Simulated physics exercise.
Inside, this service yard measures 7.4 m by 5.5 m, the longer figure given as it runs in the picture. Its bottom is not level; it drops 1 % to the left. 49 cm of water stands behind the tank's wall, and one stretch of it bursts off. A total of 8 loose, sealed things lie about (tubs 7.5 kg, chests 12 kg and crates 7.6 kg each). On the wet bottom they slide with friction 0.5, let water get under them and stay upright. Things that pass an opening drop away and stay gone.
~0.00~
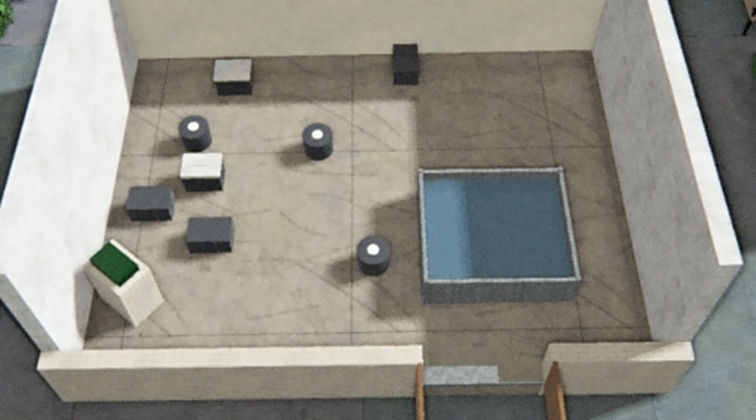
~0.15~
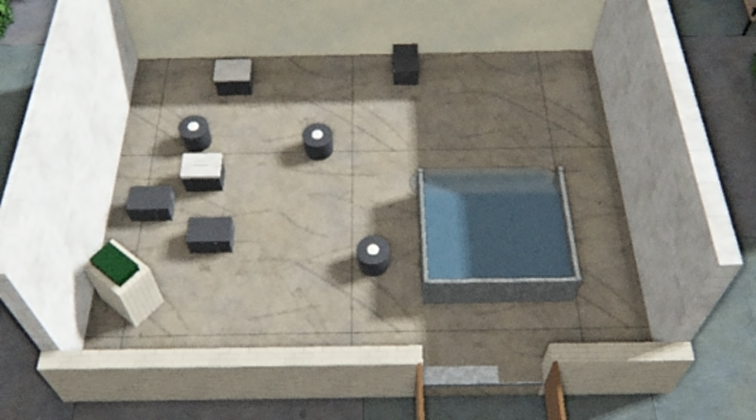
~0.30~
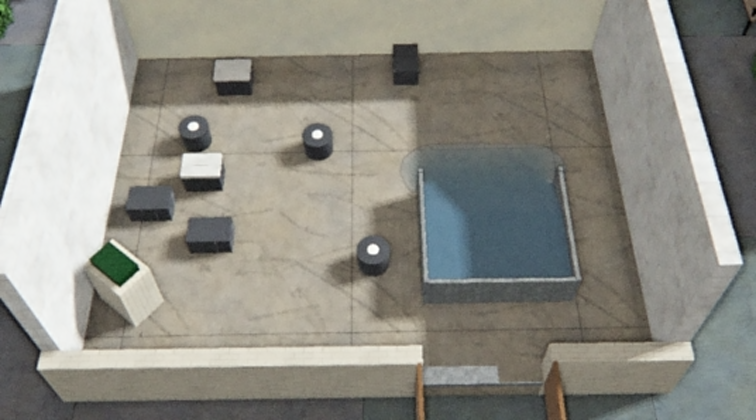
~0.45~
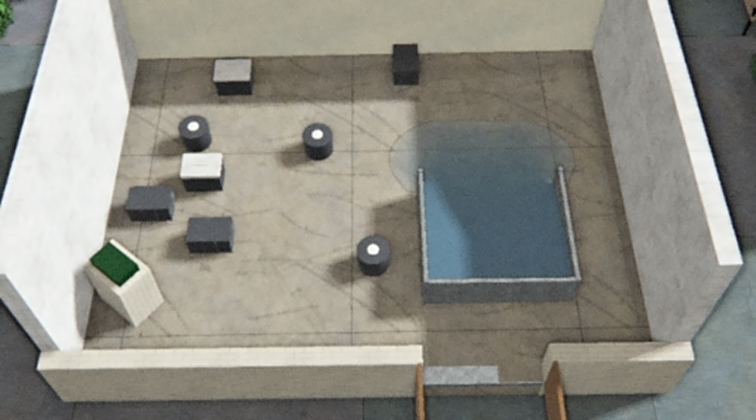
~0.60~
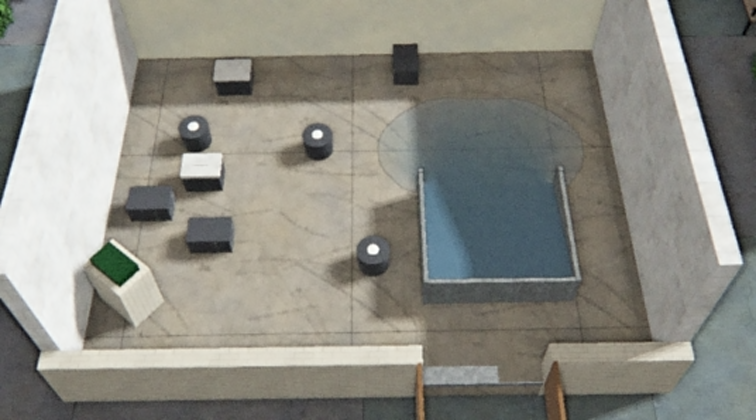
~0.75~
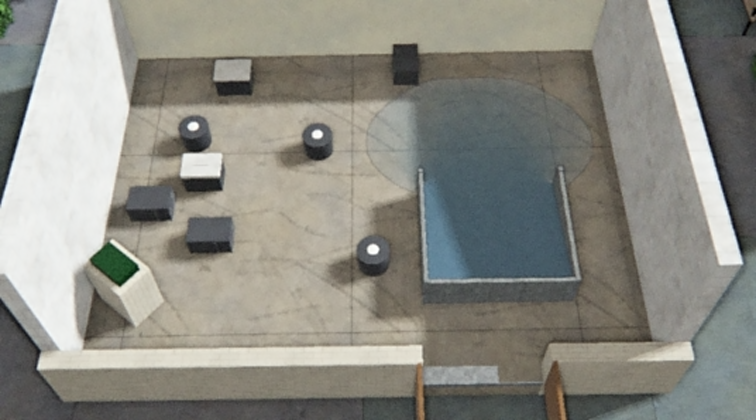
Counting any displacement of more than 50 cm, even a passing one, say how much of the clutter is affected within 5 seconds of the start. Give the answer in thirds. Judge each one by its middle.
One to two thirds.
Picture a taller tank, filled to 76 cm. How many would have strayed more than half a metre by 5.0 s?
In that case the number is 5.
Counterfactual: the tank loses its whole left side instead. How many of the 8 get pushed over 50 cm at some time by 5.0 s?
In that case the number is 6.
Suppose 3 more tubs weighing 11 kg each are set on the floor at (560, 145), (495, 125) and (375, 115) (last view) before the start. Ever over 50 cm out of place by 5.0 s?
Result, one by one: Exceeded, exceeded and exceeded.
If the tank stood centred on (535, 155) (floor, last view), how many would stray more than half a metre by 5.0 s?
The count would be 4.
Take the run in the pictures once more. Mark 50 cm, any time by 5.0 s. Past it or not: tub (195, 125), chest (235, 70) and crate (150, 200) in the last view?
The first is beyond the limit, the second beyond the limit, and the third inside the limit.
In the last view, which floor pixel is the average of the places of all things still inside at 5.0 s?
I'd put it close to (211, 183) in the last view.
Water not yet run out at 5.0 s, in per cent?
100 % or so.
After 1.1 s 0 of 8 are over 50 cm from their spots; 0 afloat.
After 2.2 s 1 of 8 are over 50 cm from their spots; 1 afloat.
After 3.5 s 2 of 8 are over 50 cm from their spots; 1 afloat.
After 5.0 s 3 of 8 are over 50 cm from their spots, and 3 have been at some point; 3 afloat.
